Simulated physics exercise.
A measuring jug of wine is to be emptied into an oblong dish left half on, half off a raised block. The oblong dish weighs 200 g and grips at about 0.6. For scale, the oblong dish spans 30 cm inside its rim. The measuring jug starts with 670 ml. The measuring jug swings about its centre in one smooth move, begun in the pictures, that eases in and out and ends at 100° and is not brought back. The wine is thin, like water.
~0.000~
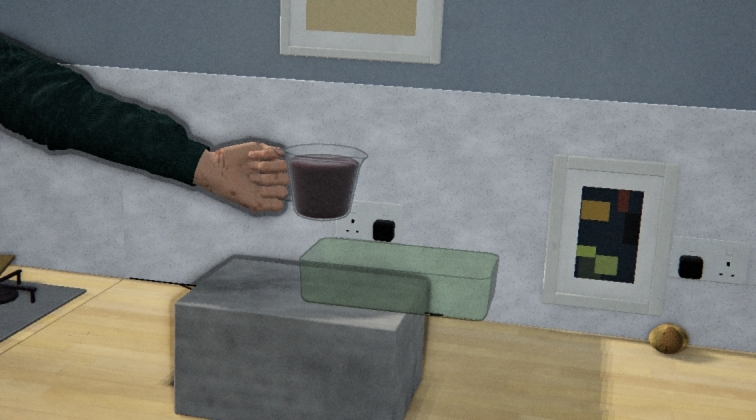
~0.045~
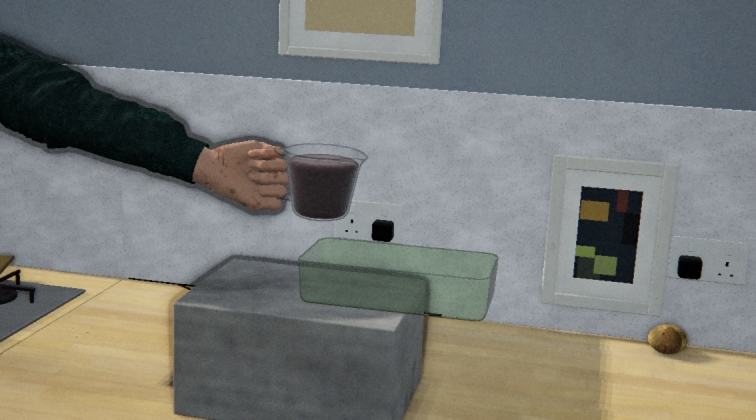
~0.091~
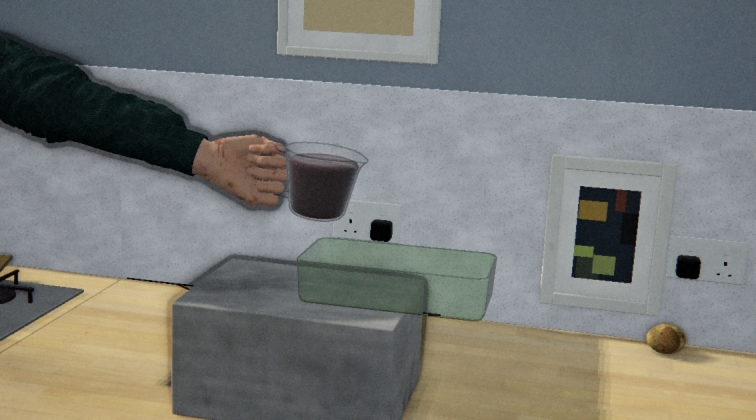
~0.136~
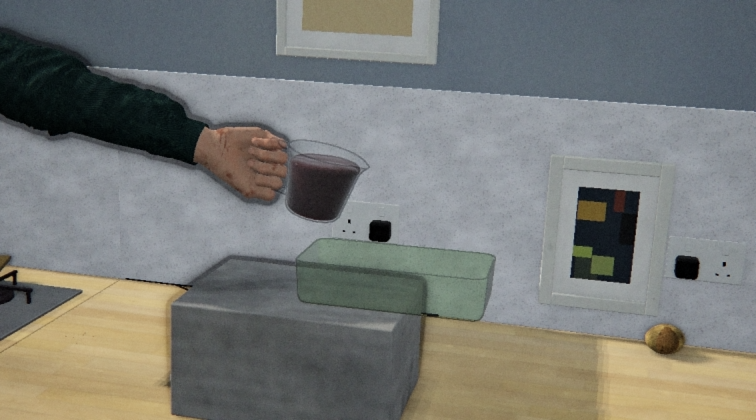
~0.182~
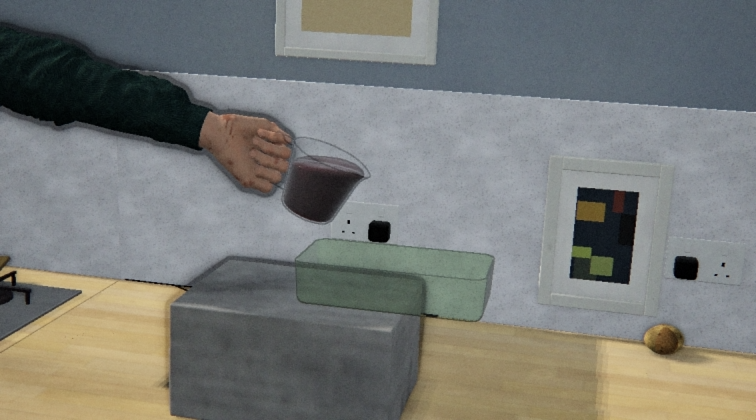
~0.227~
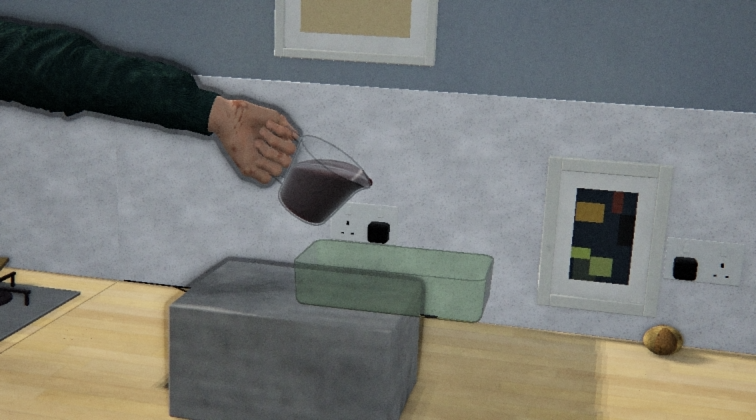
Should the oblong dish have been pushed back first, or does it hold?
The oblong dish remains level.
Then, 0.49 s in, the tilt is 93° and 42 per cent is still to pour; the oblong dish lies level with 34 per cent in it.
Then, 0.68 s in, the tilt is 100° and 7 per cent is still to pour; the oblong dish lies level with 81 per cent in it.
Then, 0.87 s in, the tilt is 100° and 0 per cent is still to pour; the oblong dish lies level with 96 per cent in it.
Then, 1.09 s in, the tilt is 100° and 0 per cent is still to pour; the oblong dish lies level with 97 per cent in it.
Finally, the oblong dish lies level with 97 per cent in it.
